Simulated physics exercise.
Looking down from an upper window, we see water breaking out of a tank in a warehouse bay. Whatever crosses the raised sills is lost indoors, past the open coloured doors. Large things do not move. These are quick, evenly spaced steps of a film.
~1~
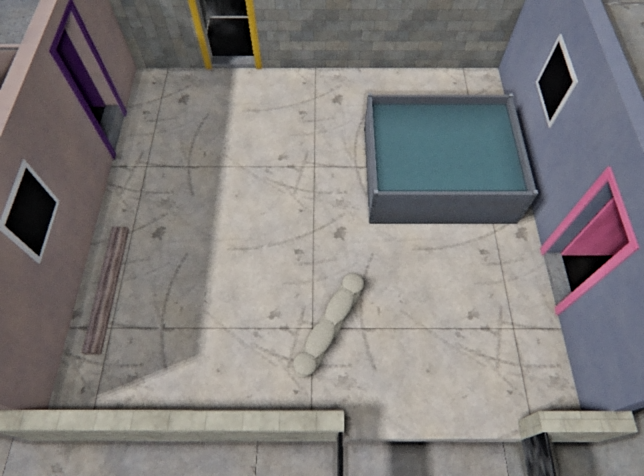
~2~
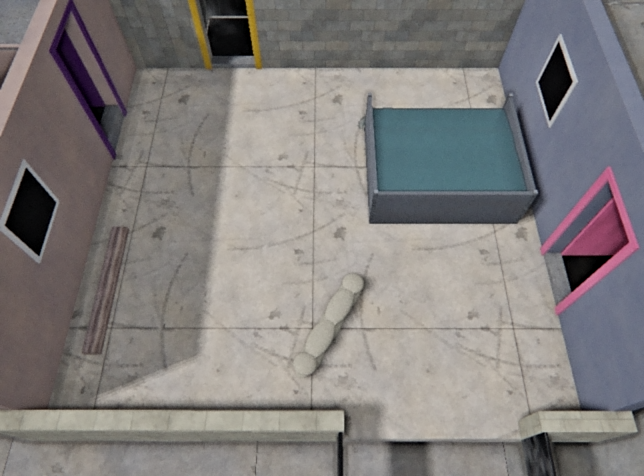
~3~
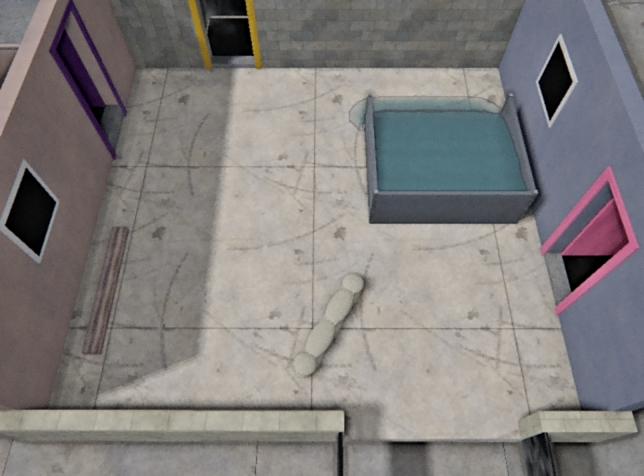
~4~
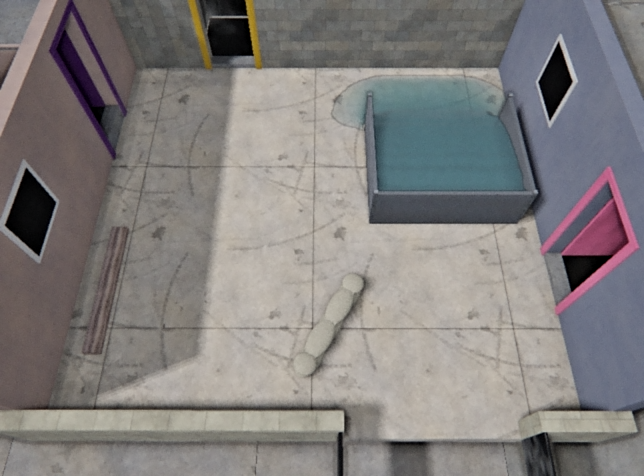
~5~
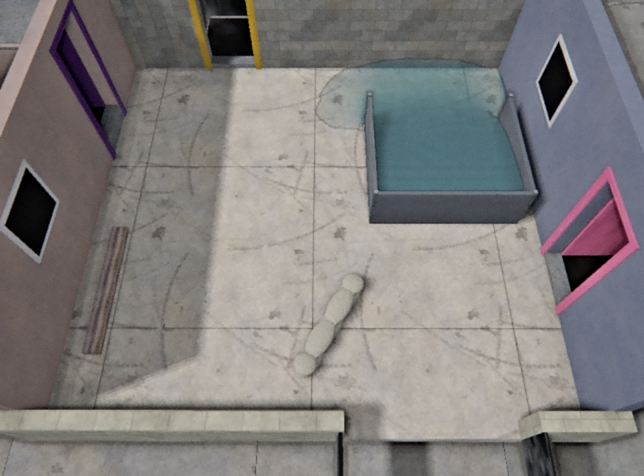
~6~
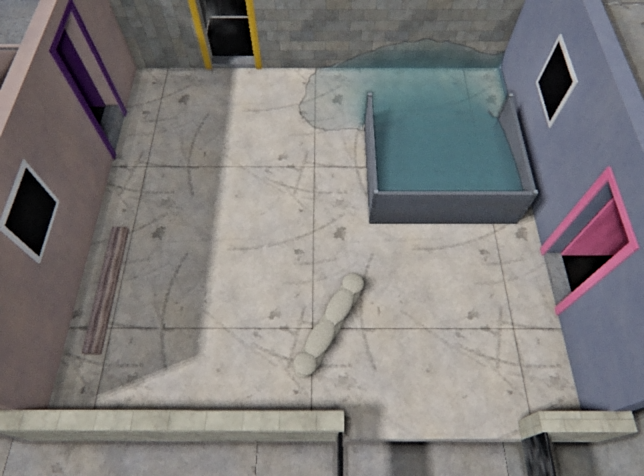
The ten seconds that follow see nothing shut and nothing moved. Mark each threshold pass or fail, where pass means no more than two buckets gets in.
Yellow door - pass; purple door - pass; pink door - pass.
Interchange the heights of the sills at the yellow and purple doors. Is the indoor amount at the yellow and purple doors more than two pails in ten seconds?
Yellow door: Under the mark; purple door: Over the mark.
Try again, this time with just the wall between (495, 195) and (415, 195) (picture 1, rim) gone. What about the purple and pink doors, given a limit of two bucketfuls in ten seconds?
Looking at each: The purple one admits less, while the pink one admits more.
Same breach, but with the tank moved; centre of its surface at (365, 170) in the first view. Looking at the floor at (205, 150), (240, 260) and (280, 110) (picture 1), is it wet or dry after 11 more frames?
Bone-dry, bone-dry, soaked.
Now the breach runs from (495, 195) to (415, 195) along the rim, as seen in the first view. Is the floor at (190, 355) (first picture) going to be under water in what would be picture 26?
Answer: Soaked.
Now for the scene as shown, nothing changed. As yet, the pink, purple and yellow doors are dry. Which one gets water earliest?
That would be the yellow door.
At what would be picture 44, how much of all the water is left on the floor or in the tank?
That works out to about 96 per cent.
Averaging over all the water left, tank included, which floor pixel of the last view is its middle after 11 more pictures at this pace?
It is around (408, 118).
A moment on, water covers 15 % of the floor; the yellow door wet at the sill, nothing in, the purple door not reached, the pink door not reached.
Next, water covers 25 % of the floor; the yellow door wet at the sill, nothing in, the purple door not reached, the pink door not reached.
Then, water covers 50 % of the floor; the yellow door wet at the sill, nothing in, the purple door wet at the sill, nothing in, the pink door wet at the sill, nothing in.
Later, water covers 70 % of the floor; the yellow door wet at the sill, nothing in, the purple door wet at the sill, nothing in, the pink door wet at the sill, nothing in.
In the end, water covers 90 % of the floor; the yellow door under two buckets in, the purple door wet at the sill, nothing in, the pink door wet at the sill, nothing in.
